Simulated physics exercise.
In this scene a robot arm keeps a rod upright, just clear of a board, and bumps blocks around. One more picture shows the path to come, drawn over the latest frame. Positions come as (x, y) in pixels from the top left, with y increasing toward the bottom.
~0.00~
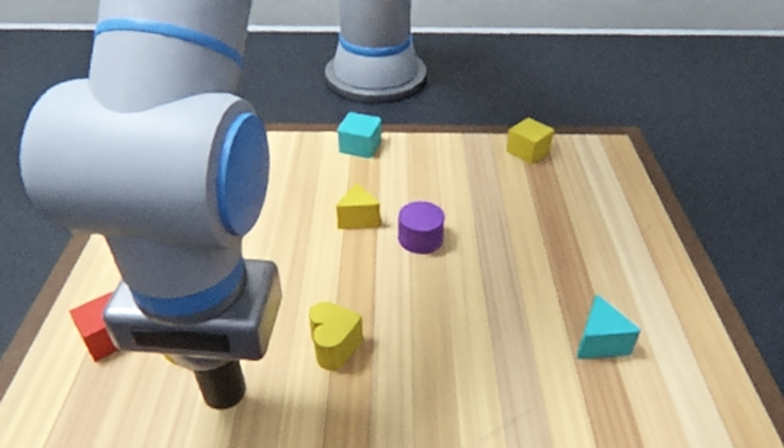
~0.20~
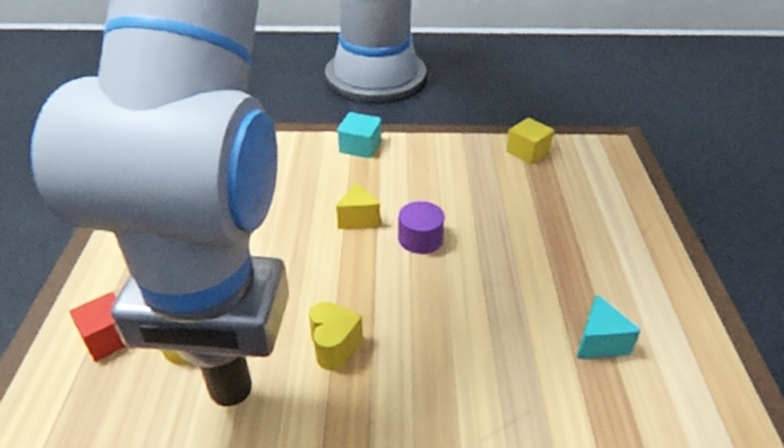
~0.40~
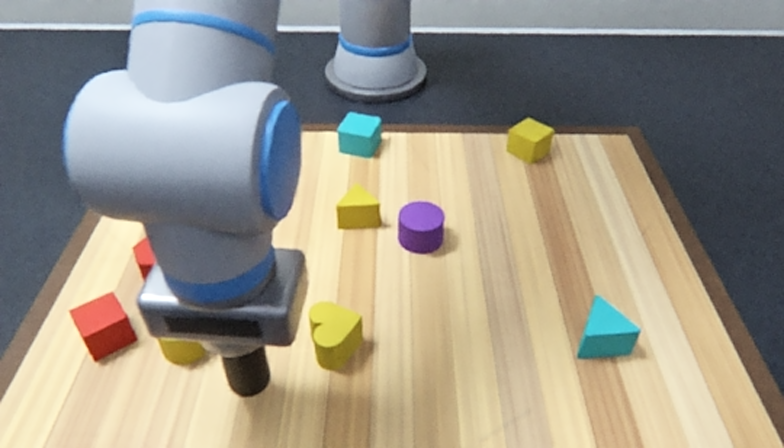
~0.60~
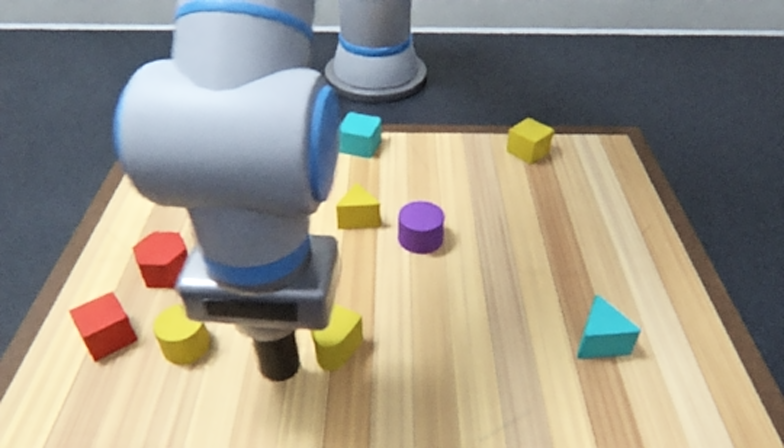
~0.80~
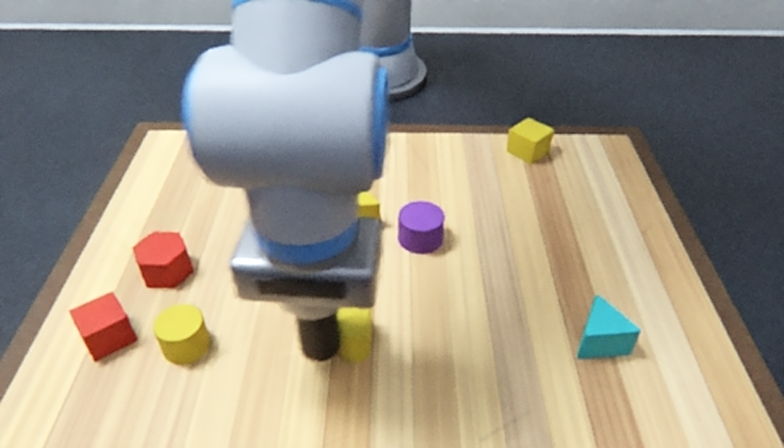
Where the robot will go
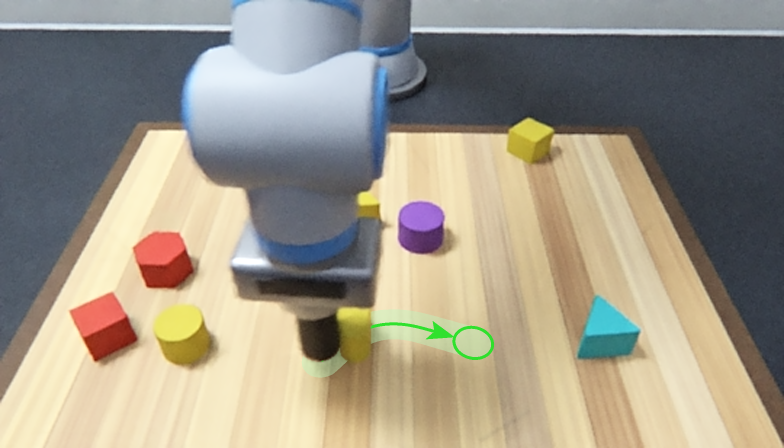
A robot arm moves its black rod rightward across the board to the yellow heart-shaped block.
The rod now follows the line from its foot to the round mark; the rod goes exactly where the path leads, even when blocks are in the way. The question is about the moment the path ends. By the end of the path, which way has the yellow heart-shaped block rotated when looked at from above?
The twist is anticlockwise.
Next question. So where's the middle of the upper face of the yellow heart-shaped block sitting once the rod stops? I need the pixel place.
At the end it should sit near (422, 275).
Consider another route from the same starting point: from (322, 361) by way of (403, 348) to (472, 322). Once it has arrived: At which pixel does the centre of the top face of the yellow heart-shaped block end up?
Pixel (390, 296).
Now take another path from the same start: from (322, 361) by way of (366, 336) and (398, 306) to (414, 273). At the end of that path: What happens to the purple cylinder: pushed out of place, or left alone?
The purple cylinder changes place.
Drawn move, from (322, 361) over (365, 329) and (419, 327) to (473, 343).
On the path given first. One third of the way, rod at (366, 314); yellow heart-shaped block at (392, 285).
Two thirds of the way, rod at (420, 312); yellow heart-shaped block at (422, 275), turned 35° anticlockwise.
At the end, rod at (476, 328); yellow heart-shaped block at (422, 275), turned 35° anticlockwise.
